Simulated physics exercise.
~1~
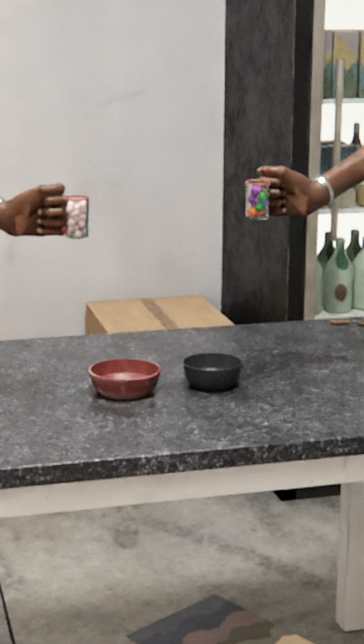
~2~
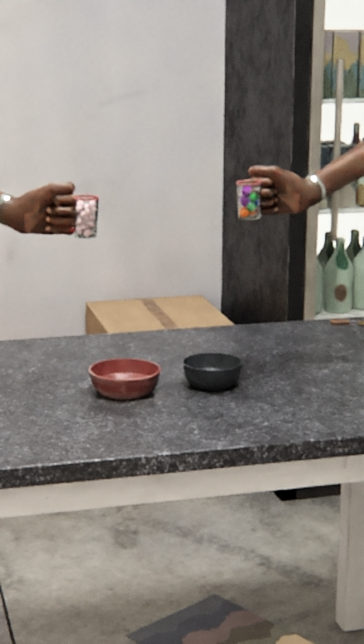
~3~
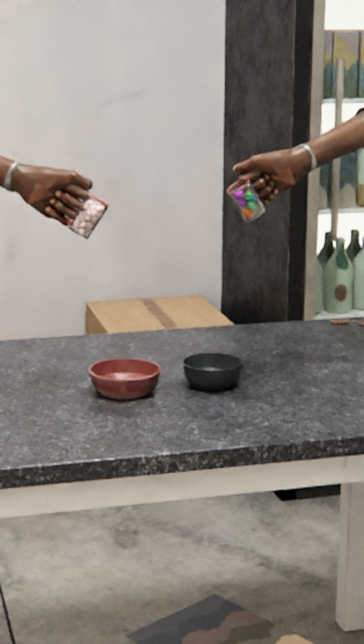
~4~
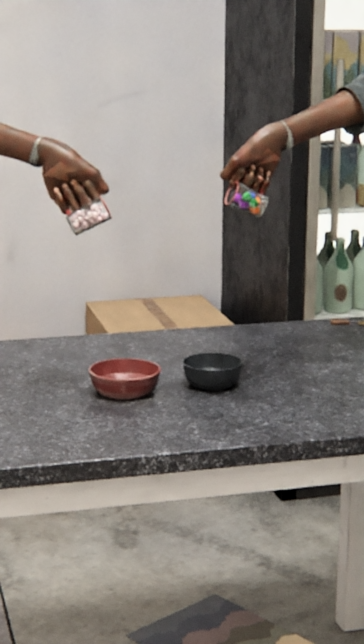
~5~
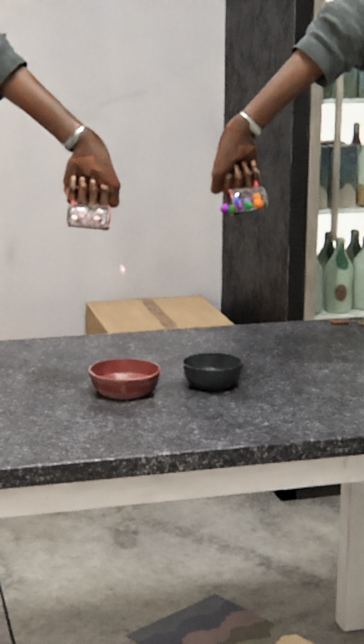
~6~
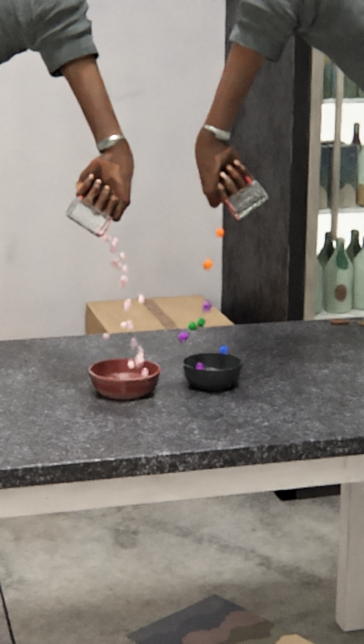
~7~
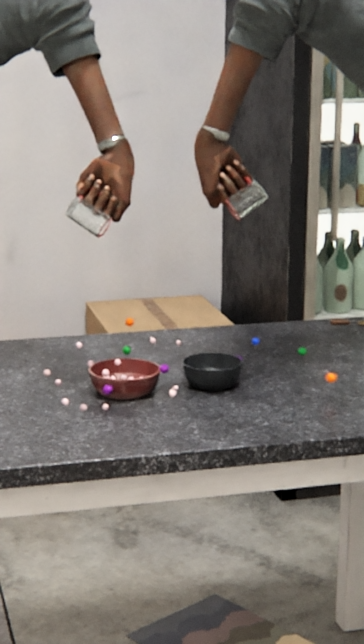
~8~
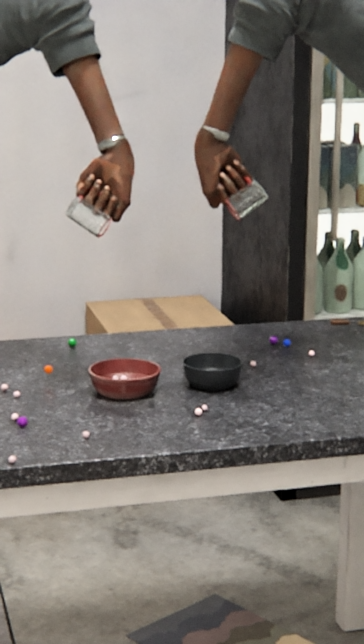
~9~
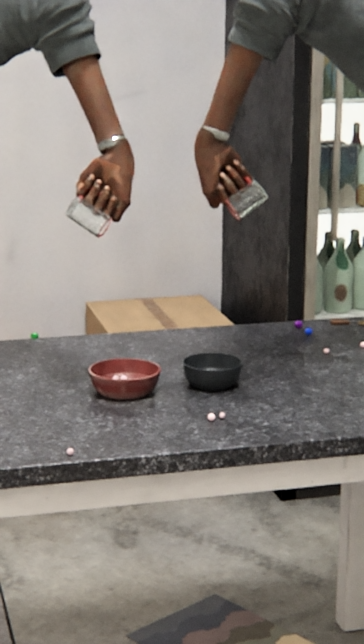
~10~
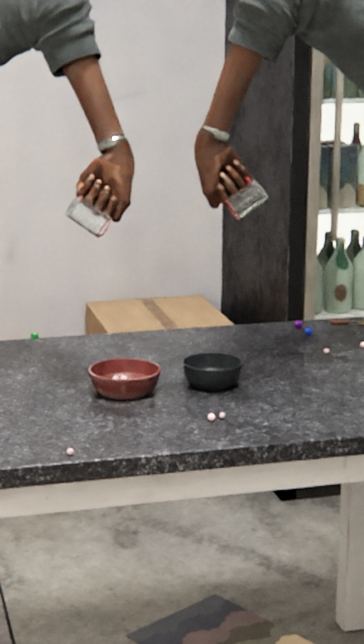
In a plain room with a pale wall, a still, slightly raised view faces a dark speckled table, with a cardboard box behind it and bottles on shelves at right. A red bowl sits left of a black bowl, and above them two hands hold clear cups, the left of pale pink beads, the right of multicoloured ones. The hands draw slightly inward, then tip the cups upside down. Pink beads stream toward the red bowl and coloured ones toward the black bowl, then many bounce and scatter across the table. Finally, the hands hold the emptied cups still, with a few beads left strewn around the bowls.
